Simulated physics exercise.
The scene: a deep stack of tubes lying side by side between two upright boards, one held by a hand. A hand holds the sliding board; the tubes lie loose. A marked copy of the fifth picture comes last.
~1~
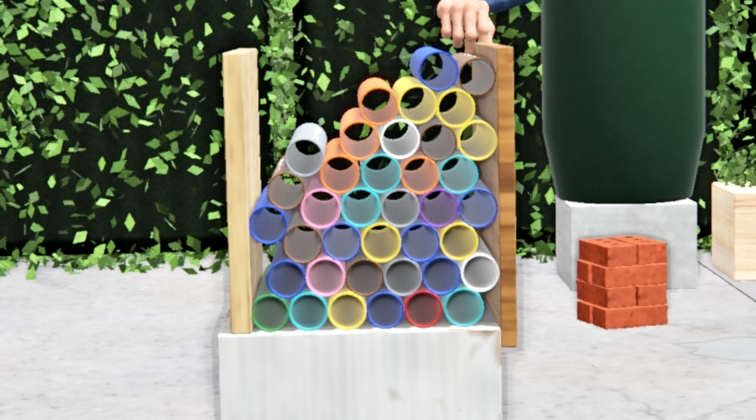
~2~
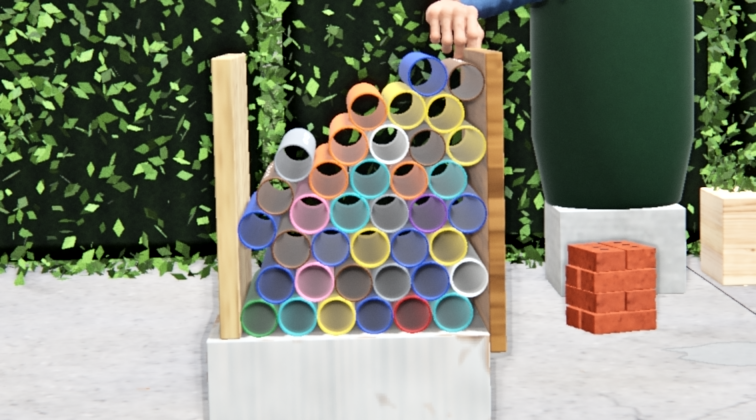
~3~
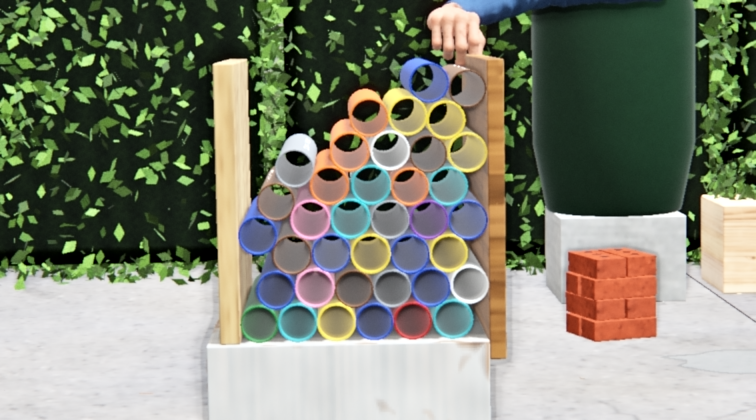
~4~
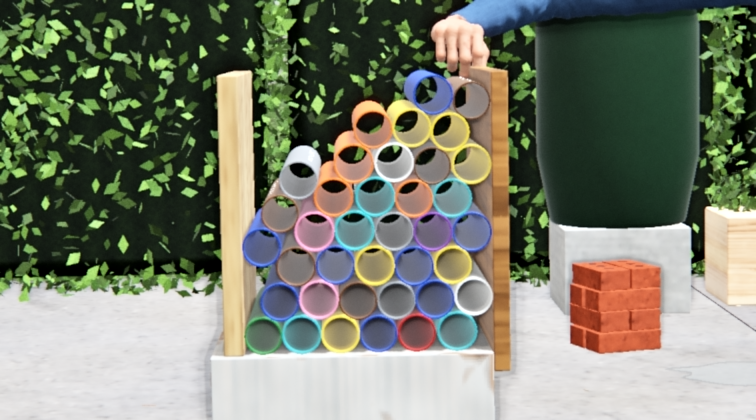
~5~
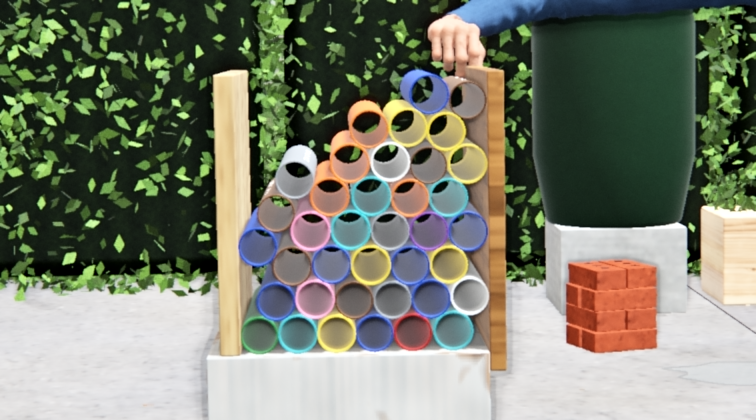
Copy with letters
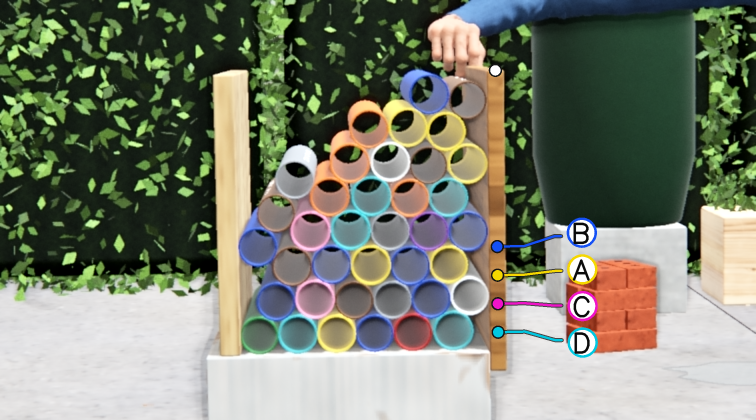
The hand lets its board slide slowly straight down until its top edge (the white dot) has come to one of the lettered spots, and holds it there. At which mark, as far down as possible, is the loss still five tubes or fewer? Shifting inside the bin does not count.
At most to B.
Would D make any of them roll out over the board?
Yes.
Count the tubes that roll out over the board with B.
At B the number is four.
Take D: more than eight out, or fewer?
It loses more than eight.
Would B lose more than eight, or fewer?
It loses fewer than eight.
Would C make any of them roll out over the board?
At C: Yes.
On the copy, A at (497, 275); B at (497, 247); C at (498, 304); D at (498, 333); the white dot at (495, 70).
On B. First, top of the board (487, 145).
Then, top of the board (488, 229).
Finally, top of the board (488, 246), four out over the board.
By contrast, A more than five out over the board; C more than five out over the board; D more than five out over the board.
